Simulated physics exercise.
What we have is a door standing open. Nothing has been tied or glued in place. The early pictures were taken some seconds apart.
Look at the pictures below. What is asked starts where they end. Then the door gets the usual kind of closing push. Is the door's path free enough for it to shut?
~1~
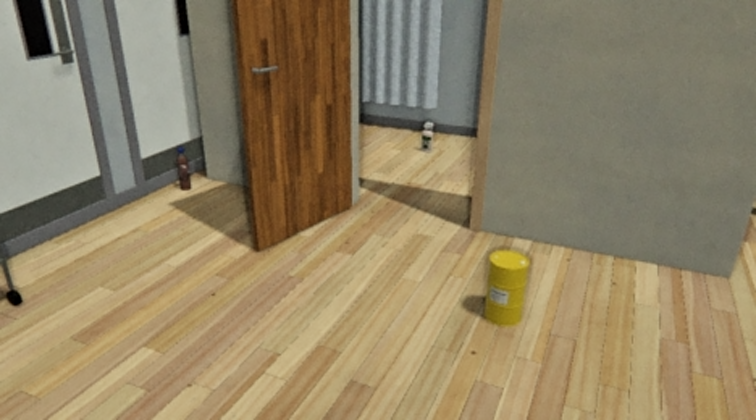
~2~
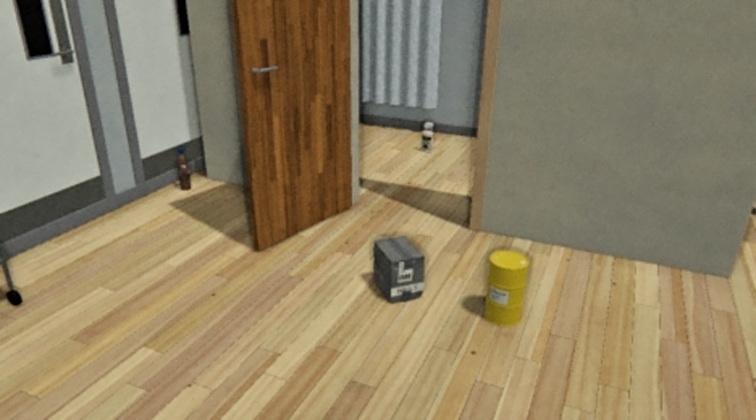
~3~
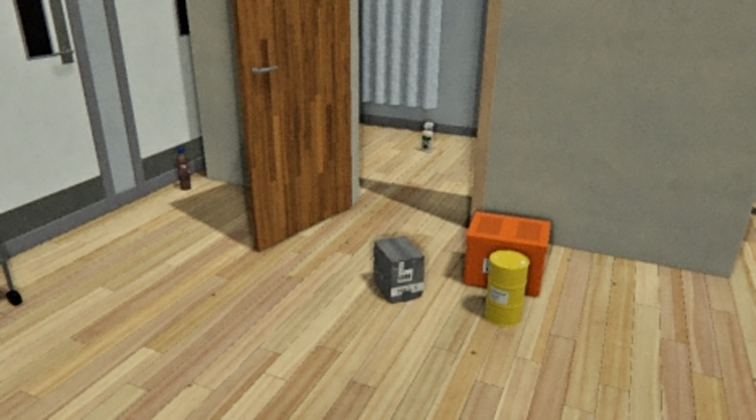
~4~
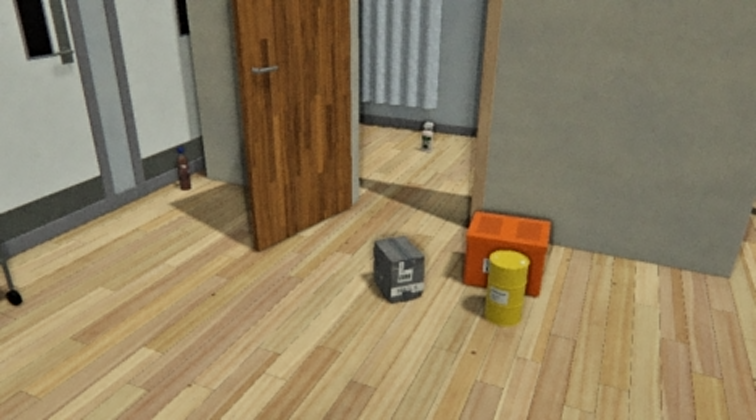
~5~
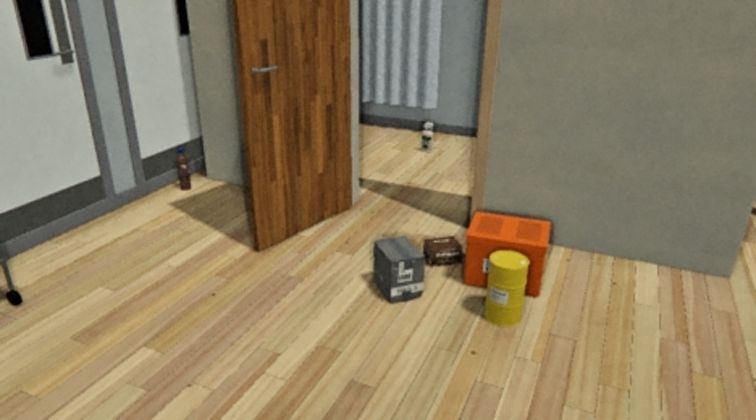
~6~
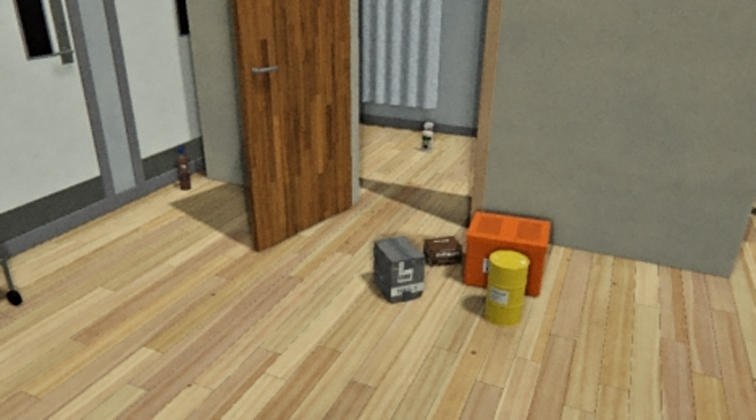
Yes.
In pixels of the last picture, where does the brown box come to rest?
Around (456, 246).
Then, 0.80 s after the last picture, door 67° open.
Then, 1.30 s after the last picture, door 21° open; brown box slid a little near (456, 248).
At rest, door 0° open; all 4 in place. Seen from the same camera at the end, brown box near (456, 246).
